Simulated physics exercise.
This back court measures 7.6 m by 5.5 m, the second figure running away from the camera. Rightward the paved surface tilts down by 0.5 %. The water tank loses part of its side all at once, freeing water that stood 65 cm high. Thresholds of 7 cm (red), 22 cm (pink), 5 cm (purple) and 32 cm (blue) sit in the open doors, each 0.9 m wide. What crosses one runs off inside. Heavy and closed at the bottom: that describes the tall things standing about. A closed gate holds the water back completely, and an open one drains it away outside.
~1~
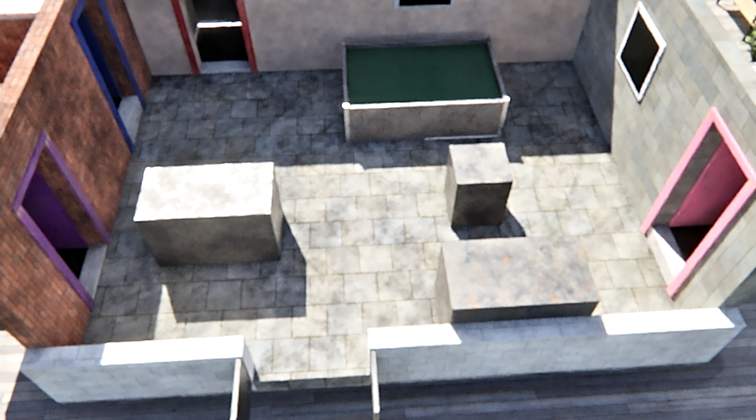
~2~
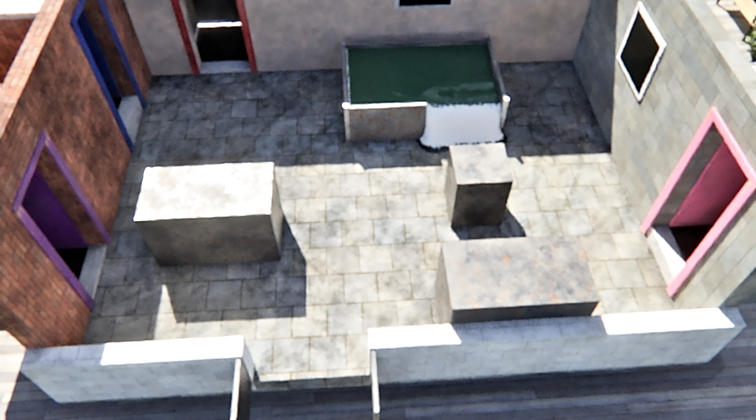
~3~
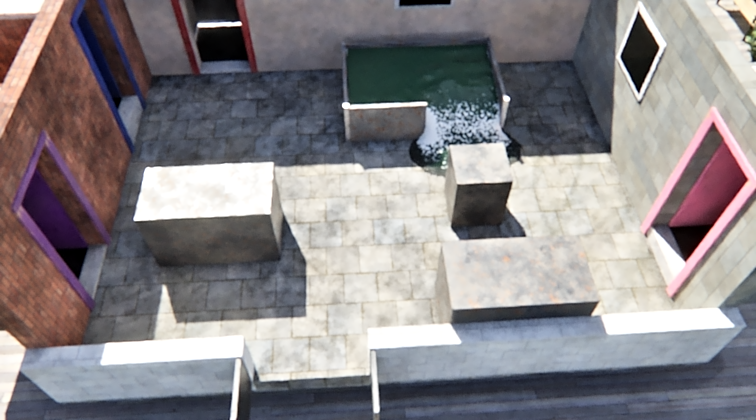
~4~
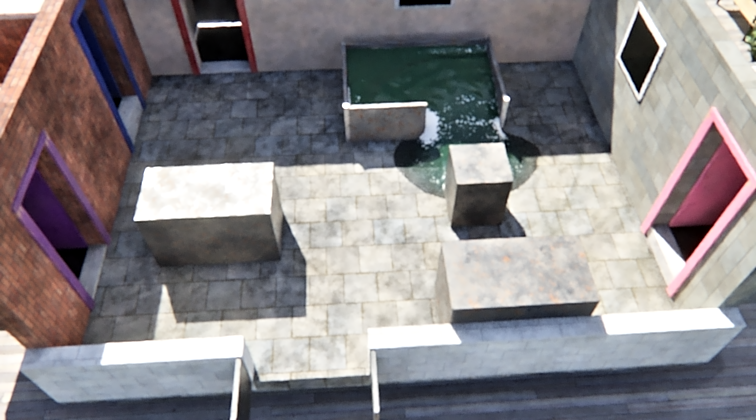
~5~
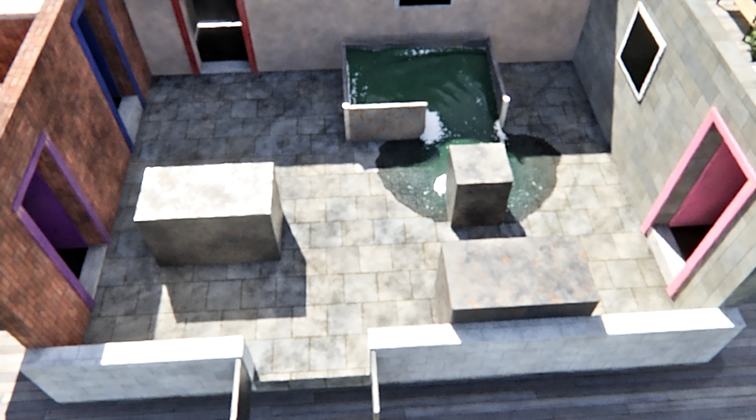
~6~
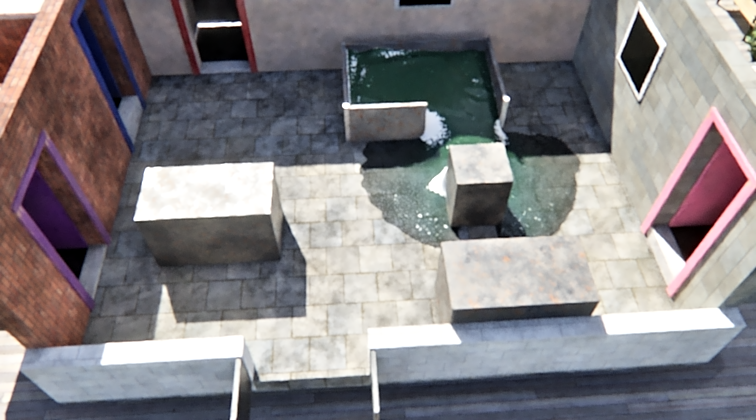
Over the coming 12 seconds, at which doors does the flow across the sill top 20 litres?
Outcome: The red door will most likely respect the limit; the pink door will most likely respect the limit; the purple door will most likely respect the limit; the blue door will most likely respect the limit.
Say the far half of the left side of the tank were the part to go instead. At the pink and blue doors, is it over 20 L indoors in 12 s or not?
Pink: Within the limit; blue: Within the limit.
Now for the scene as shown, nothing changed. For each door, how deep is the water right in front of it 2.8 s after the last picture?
Door by door in cm, red shows 0, pink shows 19, purple shows 0, blue shows 0.
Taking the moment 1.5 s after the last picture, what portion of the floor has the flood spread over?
Close to 45 in a hundred parts are wet.
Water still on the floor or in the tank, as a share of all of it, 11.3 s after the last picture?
It comes to near 88 per cent.
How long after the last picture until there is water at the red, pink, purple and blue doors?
Red = 4.5 s, pink = 0.7 s, purple = 3.6 s, blue = 3.4 s.
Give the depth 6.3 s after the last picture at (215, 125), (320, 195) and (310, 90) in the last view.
Taking the spots in order: 2 cm, 2 cm, 0 cm.
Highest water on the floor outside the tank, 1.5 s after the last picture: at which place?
You'll find it around (682, 324).
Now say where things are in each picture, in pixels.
The water tank at (421, 75) is whole and still, 65 cm deep, in the first frame.
The front is at a hidden place, 0.7 m from the gap at (461, 126); 0.2 m2 of floor is under water; 65 cm left at the back of the water tank, in the second frame.
The front is at (432, 170), 0.9 m from the gap at (461, 127); 1.0 m2 of floor is under water; 65 cm left at the back of the water tank, in the third frame.
Water pours out at (461, 127) and has run 1.3 m, to a hidden place; typically 10 cm deep outside, 63 cm at the water tank's back, in the fourth frame.
The front is at (517, 215), 1.8 m from the gap at (461, 127); 3.0 m2 of floor is under water; 55 cm left at the back of the water tank, in the fifth frame.
Water pours out at (461, 127) and has run 2.3 m, to a hidden place; typically 4 cm deep outside, 55 cm at the water tank's back, in the sixth frame.
Then, 0.7 s after the last picture water covers 30 % of the floor and is deepest (46 cm) near (469, 183); red door not reached, pink door not reached, purple door not reached, blue door not reached.
Then, 1.5 s after the last picture water covers 45 % of the floor and is deepest (42 cm) near (682, 324); red door not reached, pink door 21 cm at the sill, 0 L in, purple door not reached, blue door not reached.
Then, 2.8 s after the last picture water covers 70 % of the floor and is deepest (34 cm) near (575, 343); red door not reached, pink door 19 cm at the sill, 1 L in, purple door not reached, blue door not reached.
Then, 6.3 s after the last picture water covers 90 % of the floor and is deepest (22 cm) near (573, 65); red door 4 cm at the sill, 0 L in, pink door 12 cm at the sill, 7 L in, purple door 5 cm at the sill, 0 L in, blue door 3 cm at the sill, 0 L in.
Then, 11.3 s after the last picture water covers 95 % of the floor and is deepest (12 cm) near (687, 337); red door 7 cm at the sill, 0 L in, pink door 7 cm at the sill, 7 L in, purple door 5 cm at the sill, 1 L in, blue door 4 cm at the sill, 0 L in.
